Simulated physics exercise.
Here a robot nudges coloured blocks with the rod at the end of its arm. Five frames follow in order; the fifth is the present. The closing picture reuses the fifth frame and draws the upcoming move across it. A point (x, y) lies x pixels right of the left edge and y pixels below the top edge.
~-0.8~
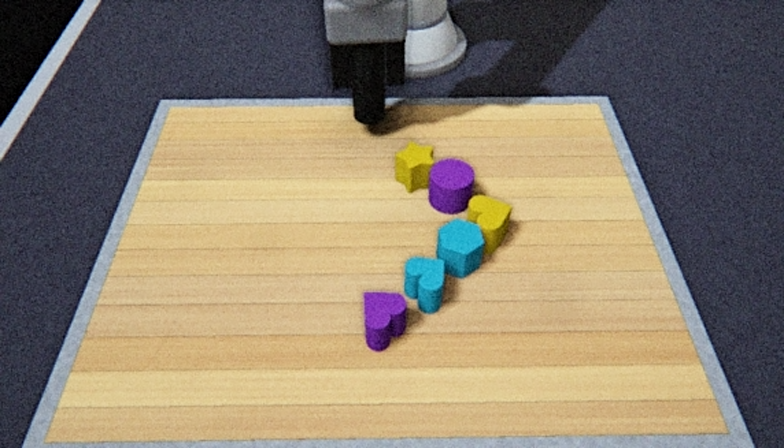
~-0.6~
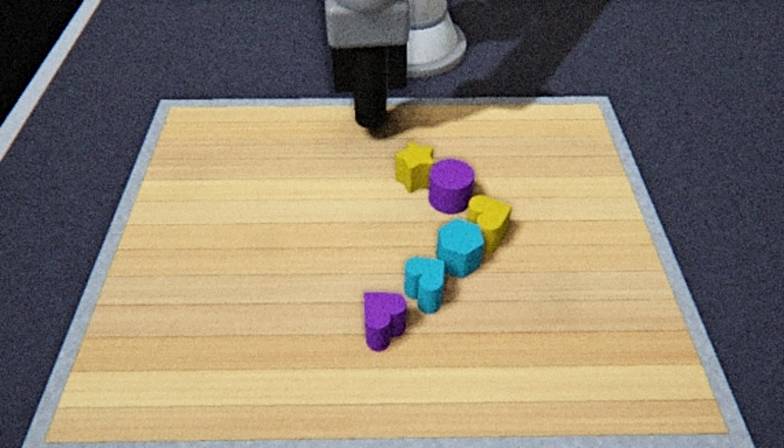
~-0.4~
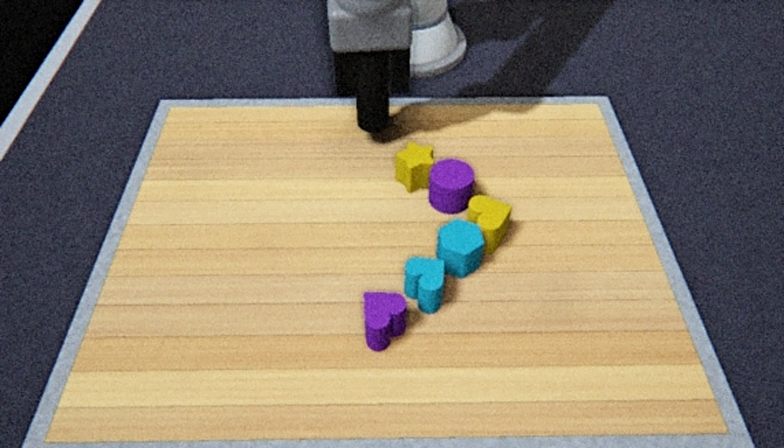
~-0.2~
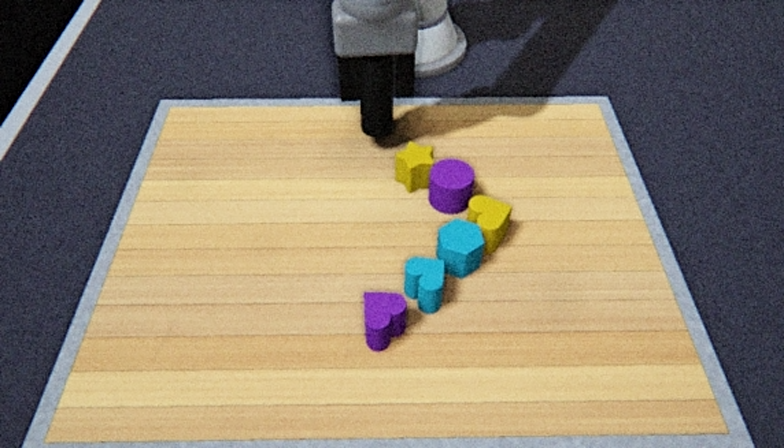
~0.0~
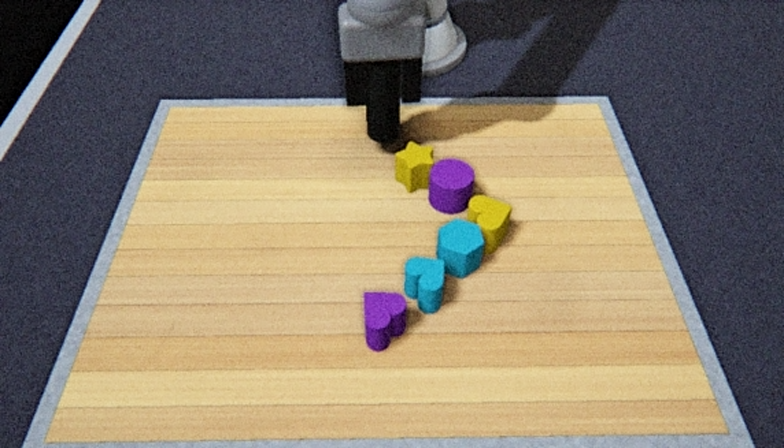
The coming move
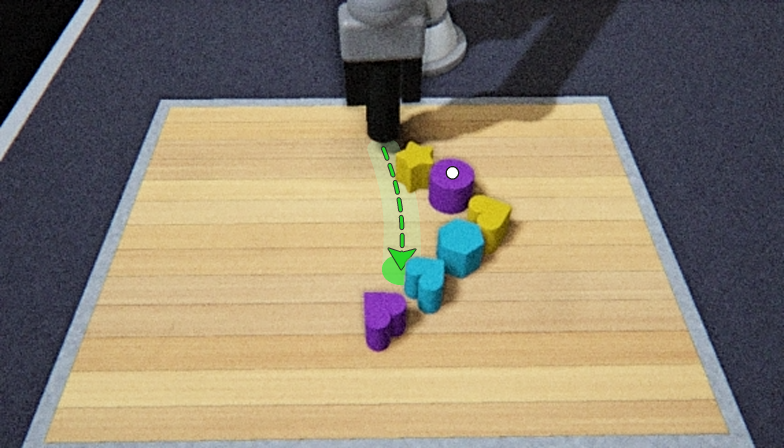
On a pale wooden board with a grey border, yellow, purple and turquoise blocks sit motionless in a bent line while a robot arm's dark rod moves slightly toward the viewer and to the right, nearing the yellow star.
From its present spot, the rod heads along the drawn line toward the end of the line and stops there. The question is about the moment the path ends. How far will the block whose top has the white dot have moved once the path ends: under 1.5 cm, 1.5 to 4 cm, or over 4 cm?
Displaced 1.5 to 4 cm.
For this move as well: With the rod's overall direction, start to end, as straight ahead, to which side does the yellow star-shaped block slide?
The answer is left: Facing from the path's start to its end, that's where the yellow star-shaped block shifts.
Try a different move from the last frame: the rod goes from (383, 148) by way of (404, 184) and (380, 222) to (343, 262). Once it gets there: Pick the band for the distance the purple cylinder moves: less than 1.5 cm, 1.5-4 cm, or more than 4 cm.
Distance: Between 1.5 and 4 cm.
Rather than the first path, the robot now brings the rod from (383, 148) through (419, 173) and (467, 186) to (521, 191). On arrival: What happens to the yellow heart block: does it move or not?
In the end it has been moved.
The line goes from (383, 148) via (395, 183) and (402, 224), ending at (401, 269); the dot is on the purple cylinder.
What follows on the original path. One third of the way, rod (396, 169); yellow star-shaped block (428, 165), turned 20° anticlockwise; purple cylinder (466, 180).
Two thirds of the way, rod (402, 208); yellow star-shaped block (431, 170), turned 60° anticlockwise; purple cylinder (470, 179).
At the end, rod (402, 254); yellow star-shaped block (431, 170), turned 60° anticlockwise; turquoise heart block unmoved; purple cylinder (470, 179); turquoise six-sided block unmoved; yellow heart block unmoved.
